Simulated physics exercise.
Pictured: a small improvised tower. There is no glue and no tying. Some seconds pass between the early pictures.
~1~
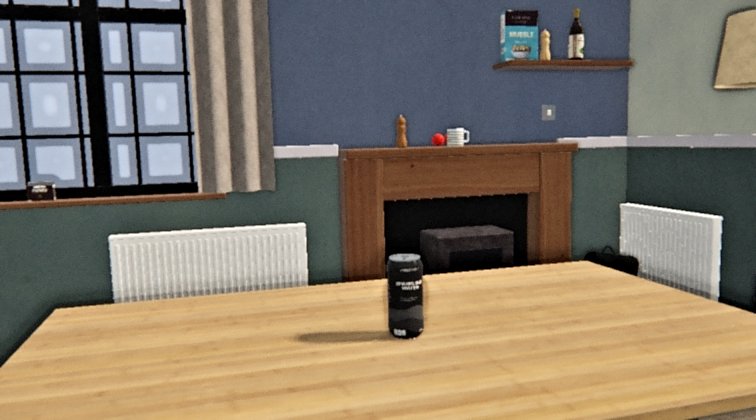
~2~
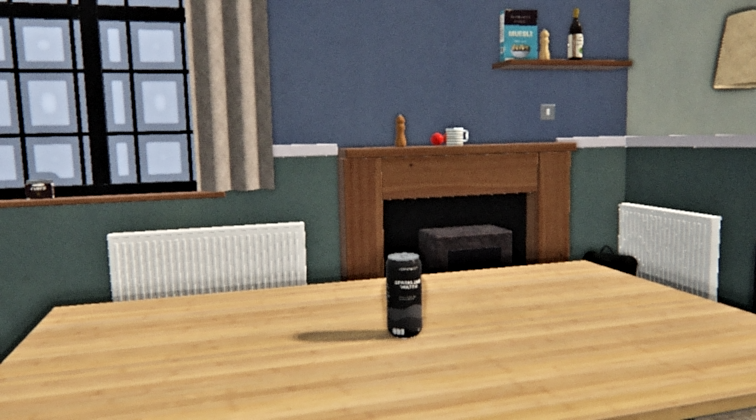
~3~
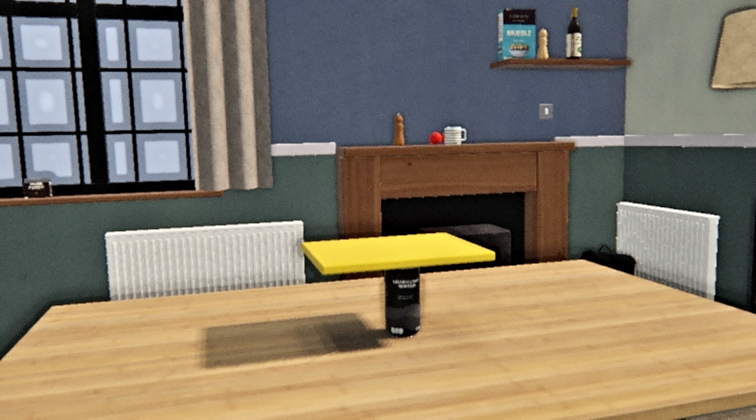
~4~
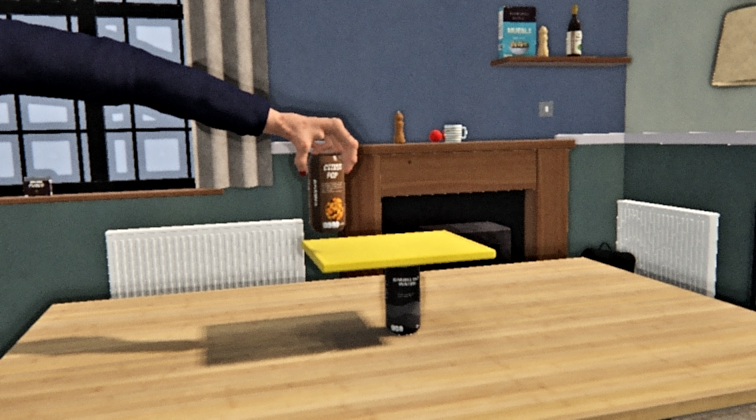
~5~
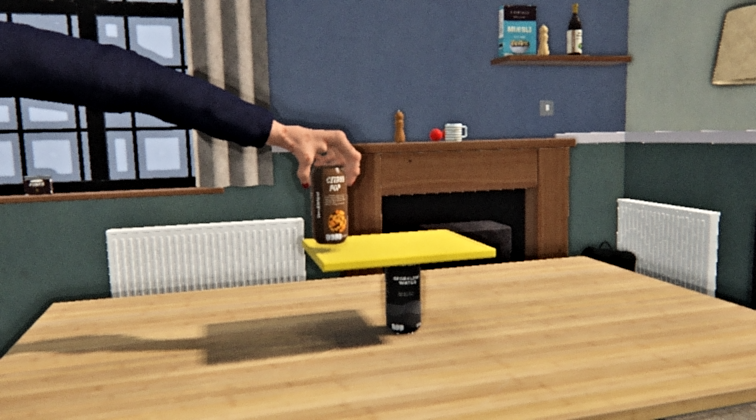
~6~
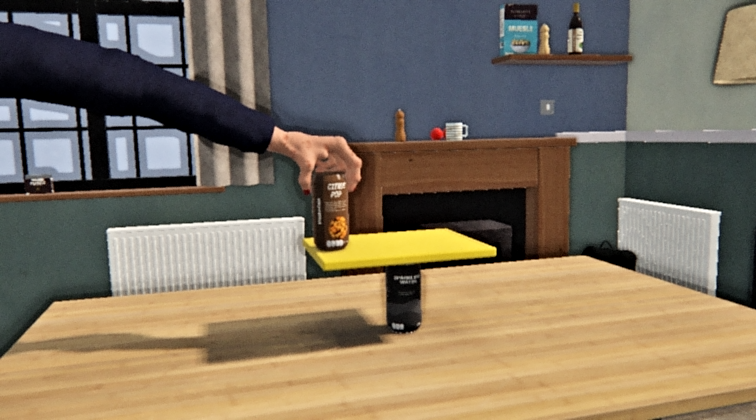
A hand lowers a brown can onto the left end of a yellow board atop a black can.
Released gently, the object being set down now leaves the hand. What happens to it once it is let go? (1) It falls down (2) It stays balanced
1, it falls down.
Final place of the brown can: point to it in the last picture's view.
Around (282, 330).
Then, 0.40 s on from there, brown can now fallen; yellow lid turned 65° from how it was put.
Then, 0.80 s on from there, yellow lid now fallen; black can turned 50° from how it was put.
In the end, fallen, black can, brown can and yellow lid. At the end, from the last picture's camera, brown can near (282, 330). The stack gives way.
